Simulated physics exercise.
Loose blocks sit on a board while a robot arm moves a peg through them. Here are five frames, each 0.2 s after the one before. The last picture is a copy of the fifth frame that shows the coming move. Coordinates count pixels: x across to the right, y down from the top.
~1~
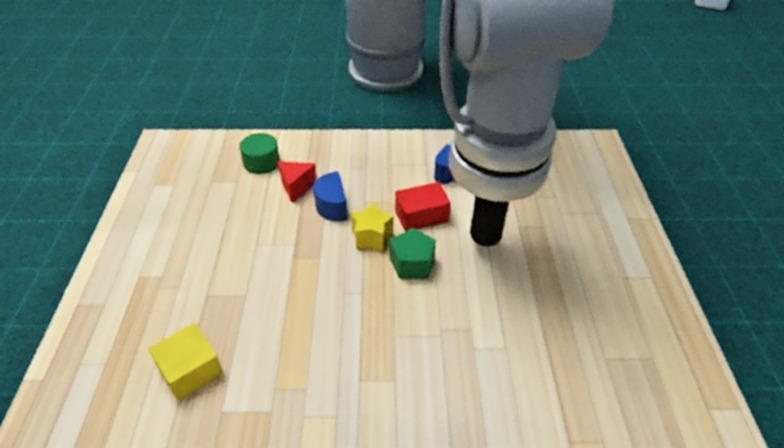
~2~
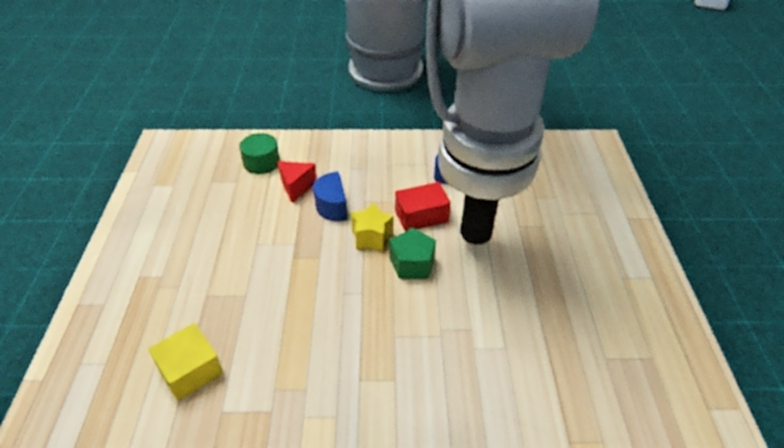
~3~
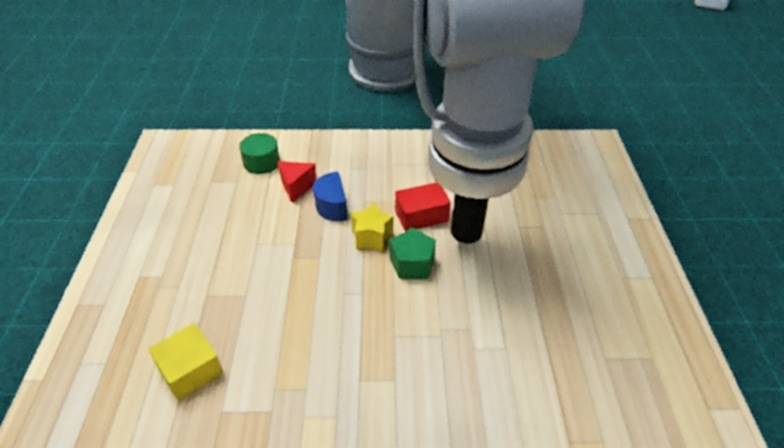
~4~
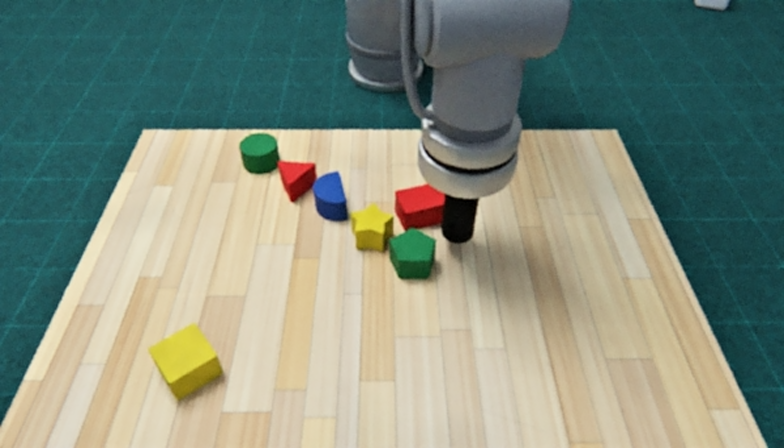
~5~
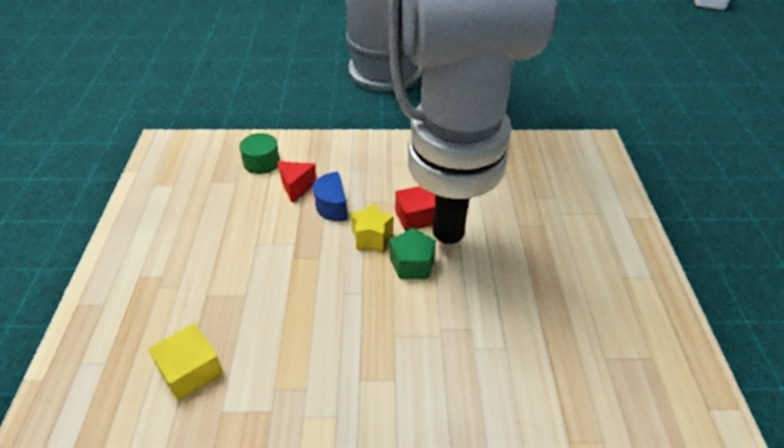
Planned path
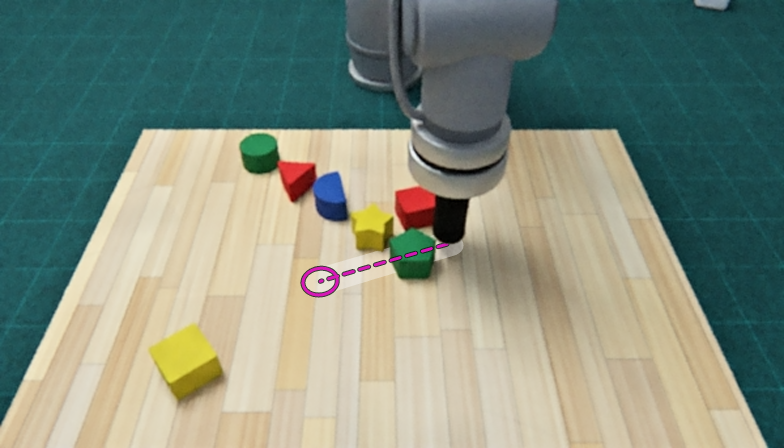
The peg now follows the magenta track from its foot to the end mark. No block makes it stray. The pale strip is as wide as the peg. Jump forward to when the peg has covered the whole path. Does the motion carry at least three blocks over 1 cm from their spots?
No
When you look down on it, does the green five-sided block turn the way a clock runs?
It seems not.
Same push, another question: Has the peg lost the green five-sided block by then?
Yes, it checks out.
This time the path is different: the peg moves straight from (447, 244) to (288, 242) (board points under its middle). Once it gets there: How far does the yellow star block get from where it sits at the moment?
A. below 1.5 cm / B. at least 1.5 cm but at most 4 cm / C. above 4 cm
C.
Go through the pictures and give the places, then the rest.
Peg tip (486, 236); block tops, yellow star block (371, 218); green five-sided block (414, 245); red oblong (423, 197), in the first picture.
Peg (476, 234); blocks unchanged, in the second picture.
Peg (466, 233); blocks unchanged, in the third picture.
Peg (457, 233); blocks unchanged, in the fourth picture.
Peg (448, 234); yellow star block (371, 218); green five-sided block (414, 245); red oblong (423, 197), in the fifth picture.
Path on the board, straight from (447, 244) to (320, 281).
On the path given first. One third of the way, peg (406, 246); green five-sided block (386, 261).
Two thirds of the way, peg (363, 258); yellow star block (367, 218), turned 20° clockwise; green five-sided block (369, 279), turned 45° anticlockwise.
At the end, peg (319, 271); yellow star block (367, 218), turned 20° clockwise; green five-sided block (368, 281), turned 50° anticlockwise; red oblong in place.
